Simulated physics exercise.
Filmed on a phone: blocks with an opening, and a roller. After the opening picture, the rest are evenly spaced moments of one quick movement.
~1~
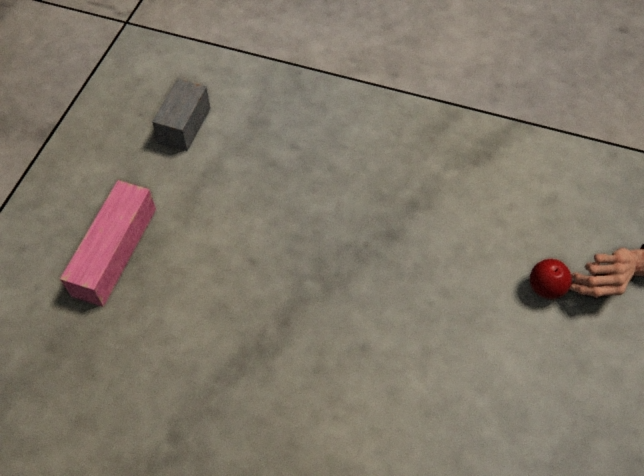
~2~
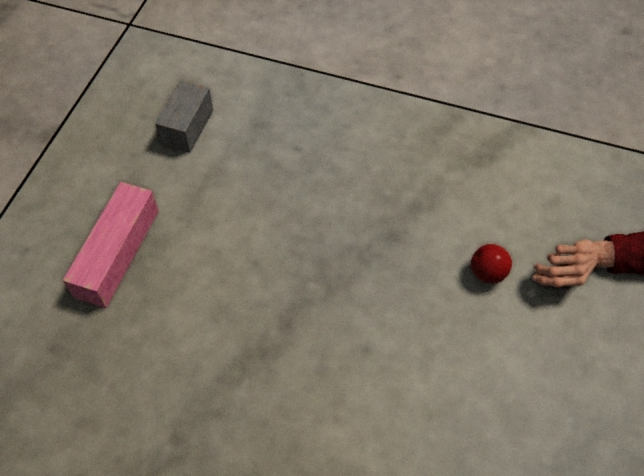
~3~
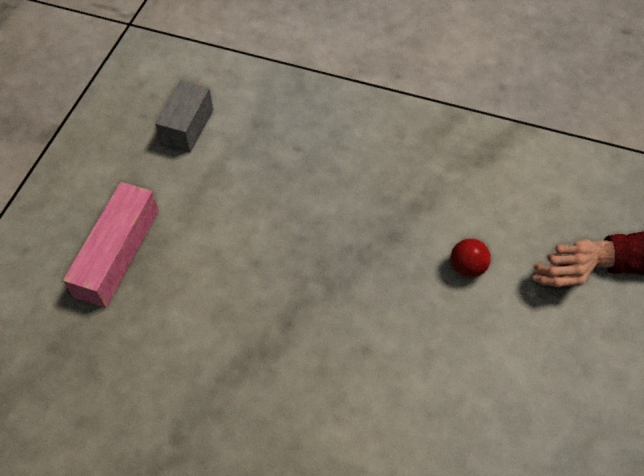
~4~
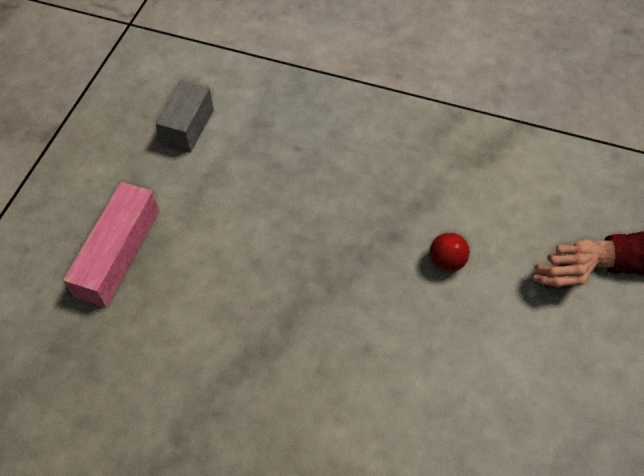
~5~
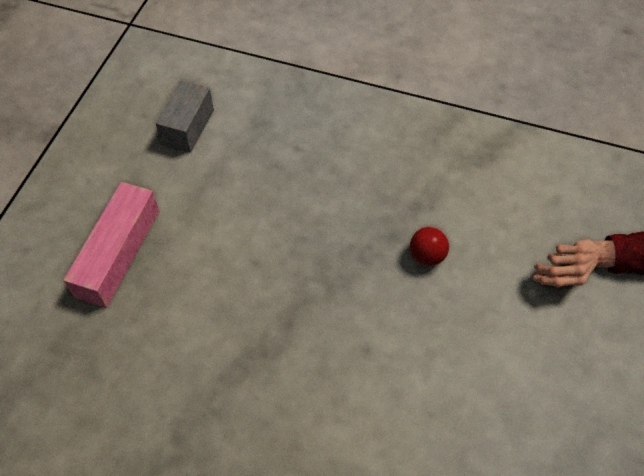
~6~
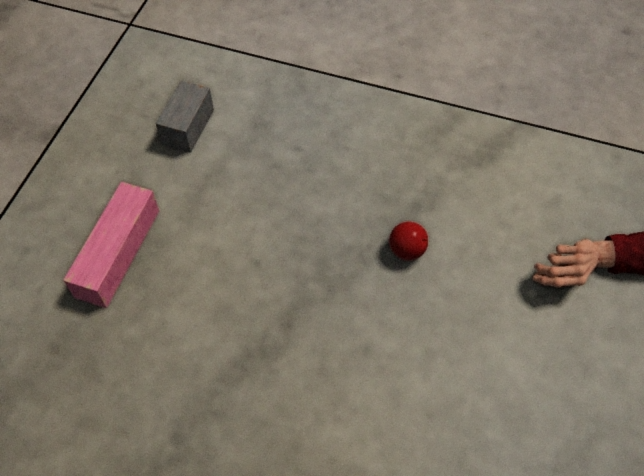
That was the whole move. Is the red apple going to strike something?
In the end the red apple rolls through.
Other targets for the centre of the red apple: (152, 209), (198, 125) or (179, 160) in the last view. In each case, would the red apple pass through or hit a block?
In turn it hits a block; strikes a block; gets between the blocks.
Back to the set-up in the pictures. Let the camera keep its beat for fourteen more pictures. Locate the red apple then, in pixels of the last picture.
Its middle is close to (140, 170).
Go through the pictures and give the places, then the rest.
In the first frame, red apple (551, 279) under the hand; grey block (182, 115).
In the second frame, red apple (491, 264); pink block (114, 243).
In the third frame, red apple (470, 258); grey block (185, 117).
In the fourth frame, red apple (450, 252); pink block (114, 243).
In the fifth frame, red apple (429, 247); grey block (186, 116).
In the sixth frame, red apple (409, 241); pink block (114, 243).
Then, 0.48 s on from there, red apple heading on near (180, 178).
Then, 1.04 s on from there, red apple heading on.
In the end, the red apple passes through its gap.
